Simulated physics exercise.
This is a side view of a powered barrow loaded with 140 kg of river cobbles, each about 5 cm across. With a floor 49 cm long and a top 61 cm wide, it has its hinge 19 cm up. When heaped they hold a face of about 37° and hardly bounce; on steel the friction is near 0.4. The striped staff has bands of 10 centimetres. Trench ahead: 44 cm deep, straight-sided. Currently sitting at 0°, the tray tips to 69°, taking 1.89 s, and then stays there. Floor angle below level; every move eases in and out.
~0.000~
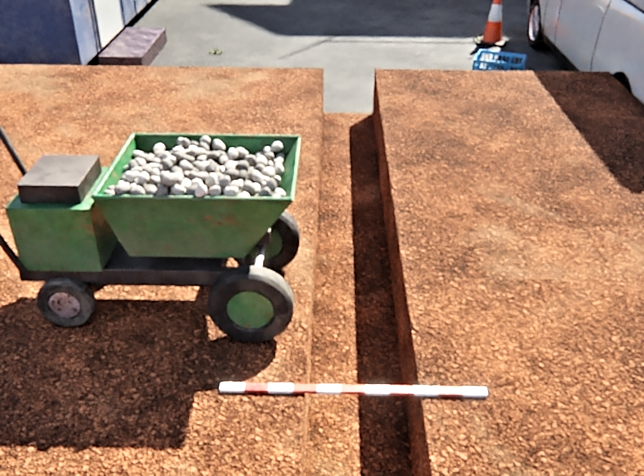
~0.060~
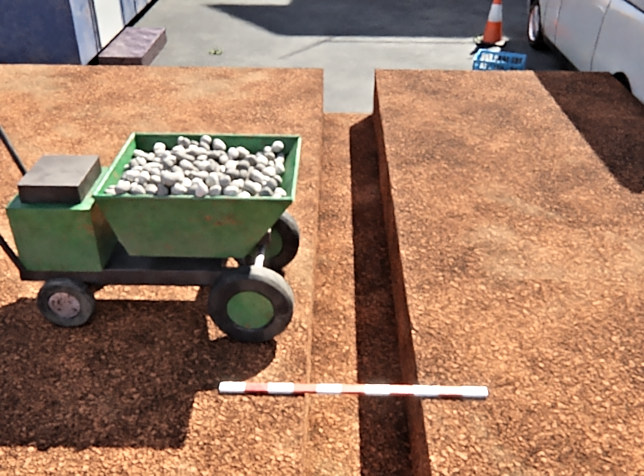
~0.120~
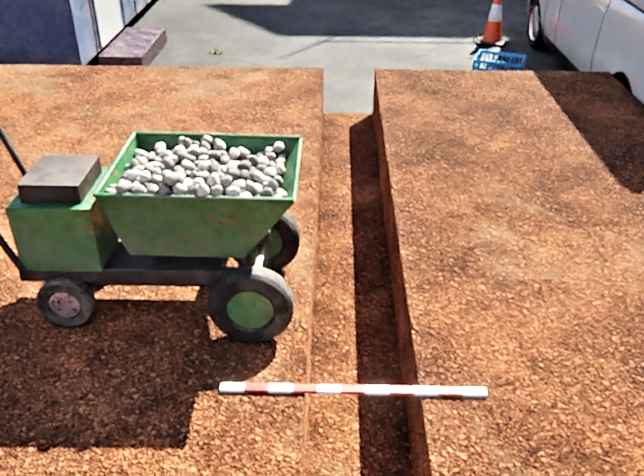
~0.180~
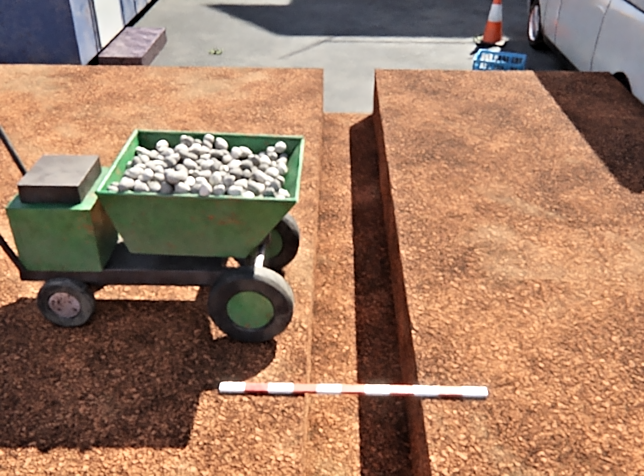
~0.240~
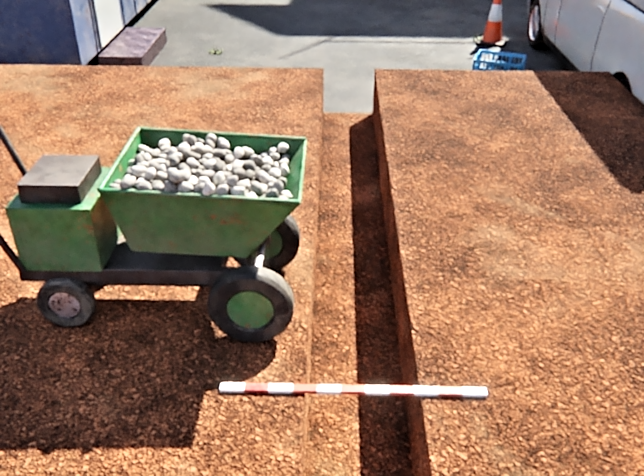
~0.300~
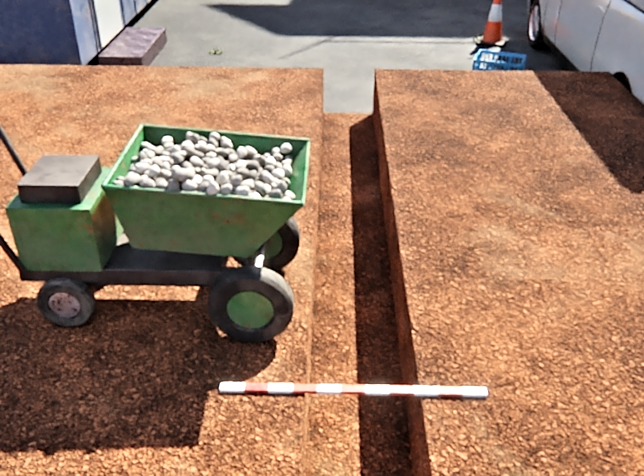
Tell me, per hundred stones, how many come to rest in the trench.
64 per hundred.
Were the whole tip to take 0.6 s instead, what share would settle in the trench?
That works out at about 40 in a hundred.
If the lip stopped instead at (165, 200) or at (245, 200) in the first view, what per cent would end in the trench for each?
Close to 80 percent in the first case, 100 percent in the second.
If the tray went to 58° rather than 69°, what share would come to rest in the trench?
The trench would hold about 35% of it.
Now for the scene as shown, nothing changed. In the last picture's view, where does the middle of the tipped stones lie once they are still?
(391, 355).
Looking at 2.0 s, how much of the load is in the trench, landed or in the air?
About 15%.
After 1.4 s the floor is at 58°; 98 % in the tray, 2 % in the trench; the foremost stones are at (402, 276).
After 2.0 s the floor is at 69°; 58 % in the tray, 15 % in the trench, 26 % past the trench; the foremost stones are at (509, 297).
After 2.3 s the floor is at 69°; 38 % in the tray, 27 % in the trench, 35 % past the trench; the foremost stones are at (536, 281).
After 4.3 s the floor is at 69°; 1 % in the tray, 64 % in the trench, 34 % past the trench; the foremost stones are at (543, 278).
